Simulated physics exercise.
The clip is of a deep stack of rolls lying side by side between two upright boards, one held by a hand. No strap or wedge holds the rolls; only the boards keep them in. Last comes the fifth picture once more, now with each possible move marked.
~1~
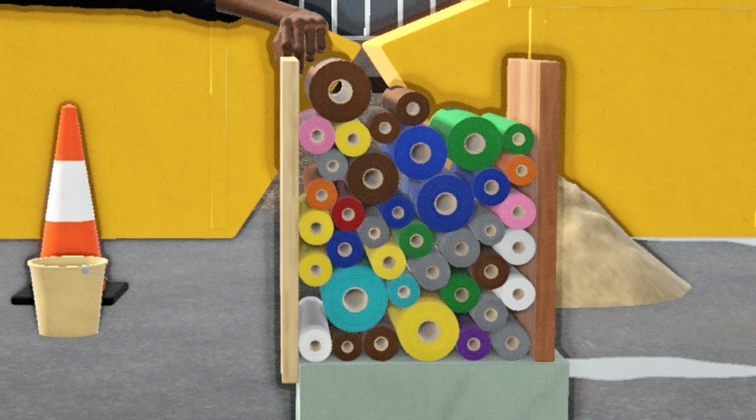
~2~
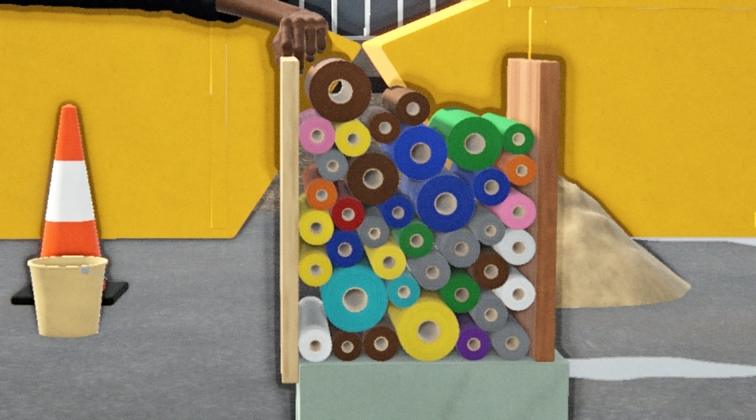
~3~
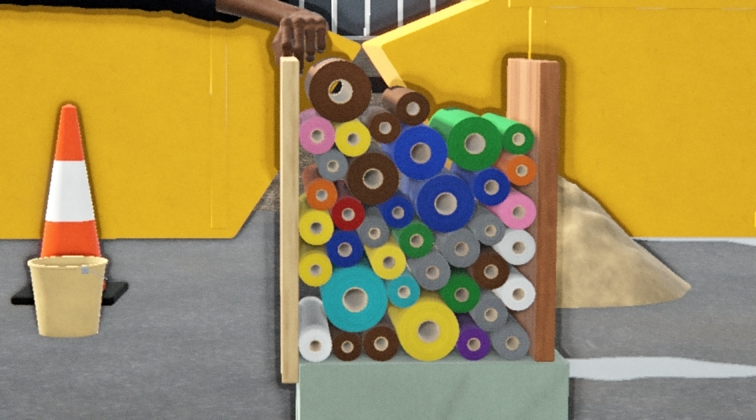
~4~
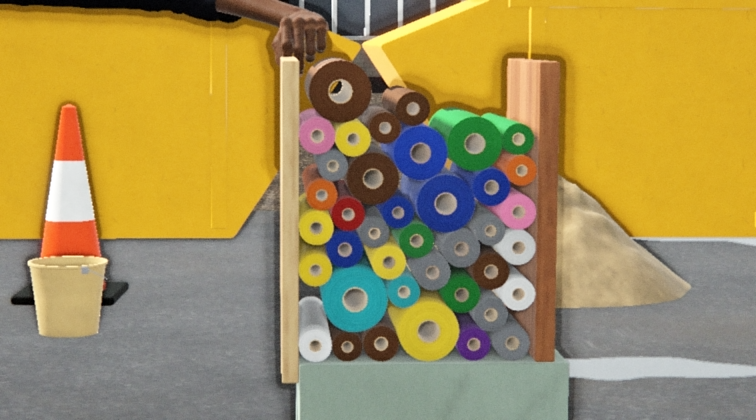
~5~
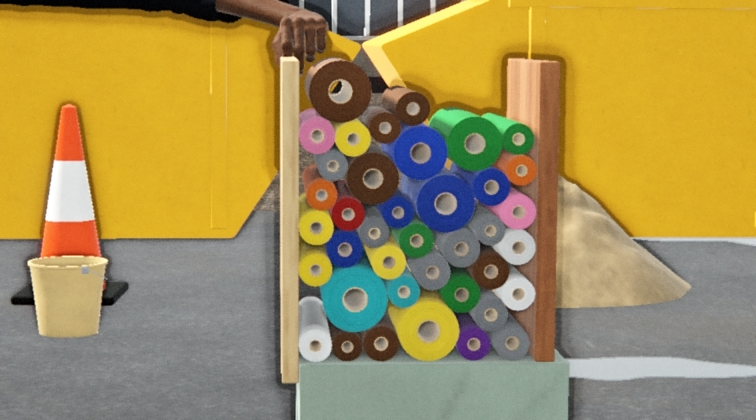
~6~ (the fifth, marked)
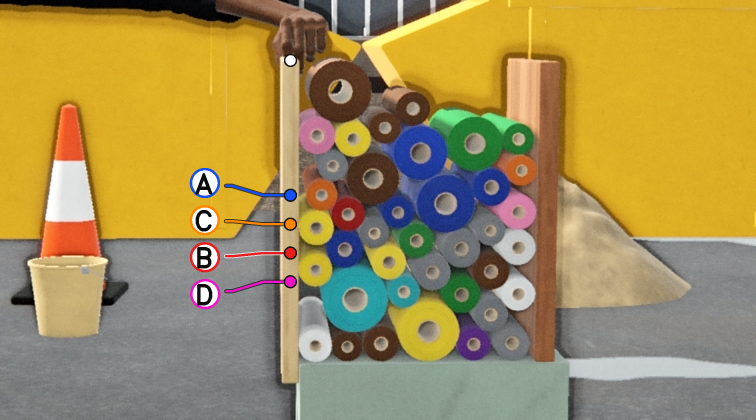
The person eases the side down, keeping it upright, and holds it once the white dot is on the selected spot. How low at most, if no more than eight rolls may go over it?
Mark B is as low as it can go.
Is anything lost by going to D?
At D: Yes.
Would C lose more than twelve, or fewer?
It loses fewer than twelve.
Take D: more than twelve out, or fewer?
It loses fewer than twelve.
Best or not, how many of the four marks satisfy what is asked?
Three of them.
On the marked copy, A at (290, 195); B at (290, 253); C at (290, 224); D at (290, 282); the white dot at (291, 60).
With B. Early on, top of the board (299, 141).
Further on, top of the board (299, 232).
At the end, top of the board (299, 252), six out over the board.
As for the rest, A two out over the board; C six out over the board; D more than eight out over the board.
